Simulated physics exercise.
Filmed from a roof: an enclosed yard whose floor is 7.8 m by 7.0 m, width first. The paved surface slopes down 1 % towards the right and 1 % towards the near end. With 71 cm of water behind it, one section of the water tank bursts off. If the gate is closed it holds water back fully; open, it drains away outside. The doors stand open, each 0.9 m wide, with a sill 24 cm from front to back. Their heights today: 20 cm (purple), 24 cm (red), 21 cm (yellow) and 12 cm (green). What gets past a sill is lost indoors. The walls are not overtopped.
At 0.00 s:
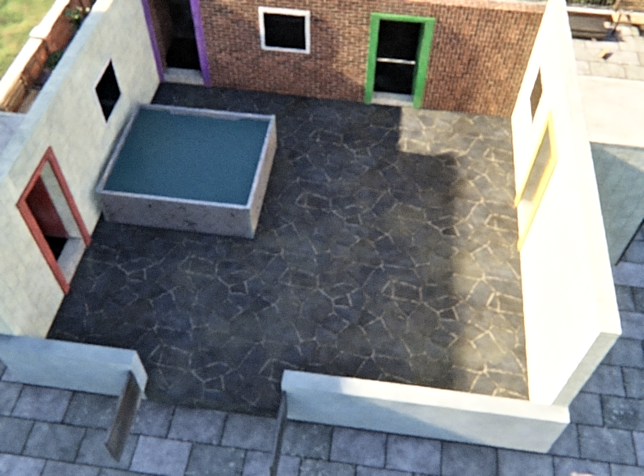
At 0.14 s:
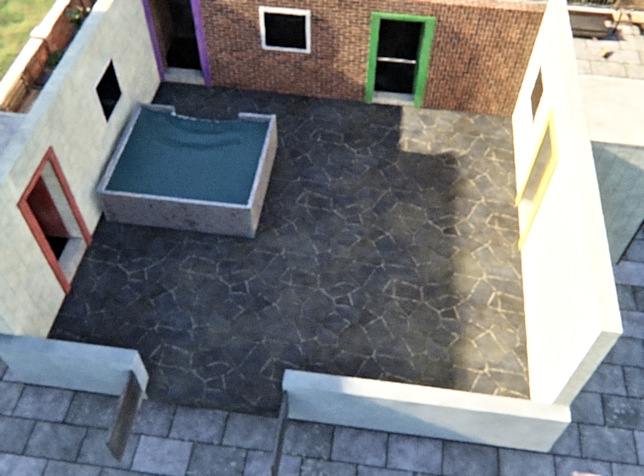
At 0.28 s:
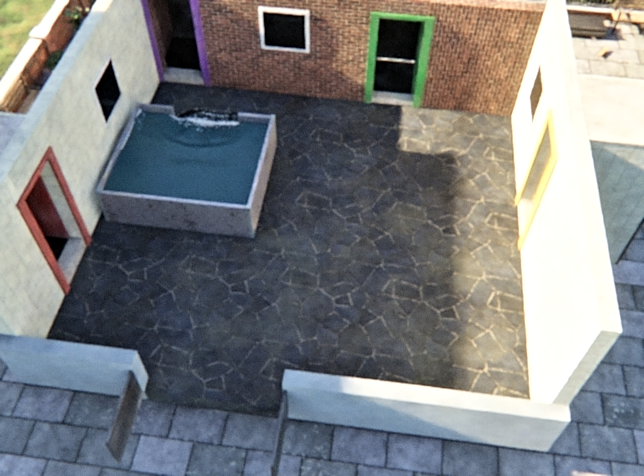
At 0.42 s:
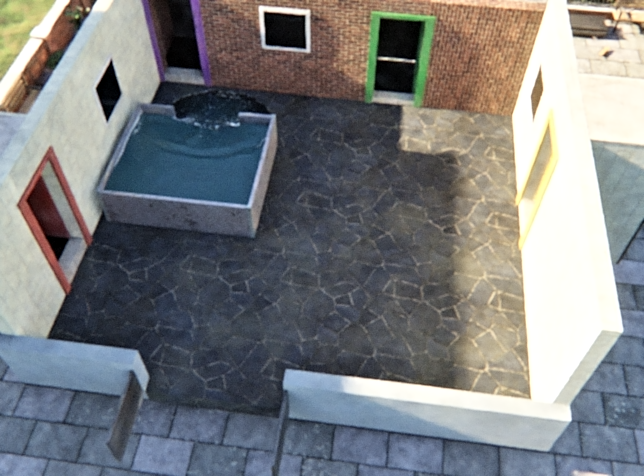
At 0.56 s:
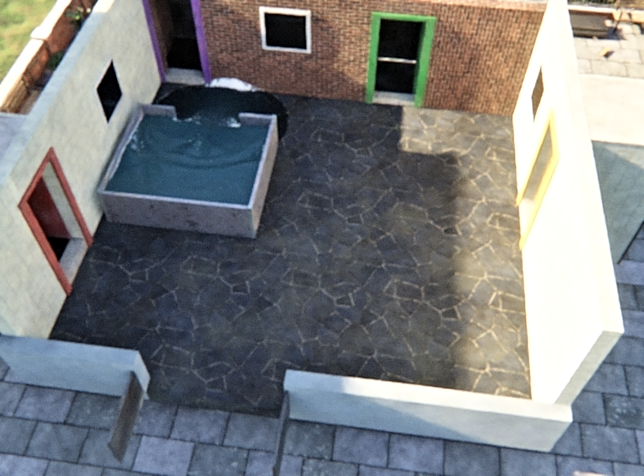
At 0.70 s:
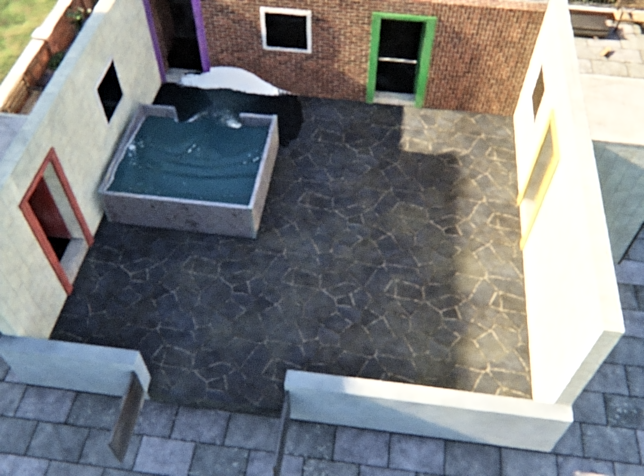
Water breaks through the far side of a raised tank and spreads across the dark paving.
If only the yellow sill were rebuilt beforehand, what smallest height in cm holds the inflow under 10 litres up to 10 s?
At least 12 cm or so.
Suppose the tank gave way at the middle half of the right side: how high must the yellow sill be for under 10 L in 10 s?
Then roughly 23 cm.
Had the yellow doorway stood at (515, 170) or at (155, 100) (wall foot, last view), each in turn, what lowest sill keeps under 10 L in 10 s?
Roughly 17 and 40 cm.
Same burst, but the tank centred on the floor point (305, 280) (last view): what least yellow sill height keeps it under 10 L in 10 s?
Then roughly 6.0 cm.
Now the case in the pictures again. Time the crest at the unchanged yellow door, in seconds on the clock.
At about 4.0 s.
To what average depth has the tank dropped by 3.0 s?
About 38 cm.
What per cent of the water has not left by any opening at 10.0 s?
Some 92 per cent remains.
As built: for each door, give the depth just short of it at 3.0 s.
Depths in cm: Purple 35, red 4, yellow 0, green 7.
After 1.4 s water covers 10 % of the floor, deepest (50 cm) near (169, 86); it has not reached the yellow door.
After 3.0 s water covers 35 % of the floor, deepest (36 cm) near (169, 86); it has not reached the yellow door.
After 10.0 s water covers 80 % of the floor, deepest (20 cm) near (533, 427); 11 cm at the yellow door, 0 litres in over its 21 cm sill.
At the yellow door as built, the water arrived by 3.4 s and peaked near 15 cm at 4.0 s.
With a sill of 10 cm, 26 litres would have come in within the 10 s; with 13.5 cm, 2 litres. So under 10 litres takes about 12 cm.
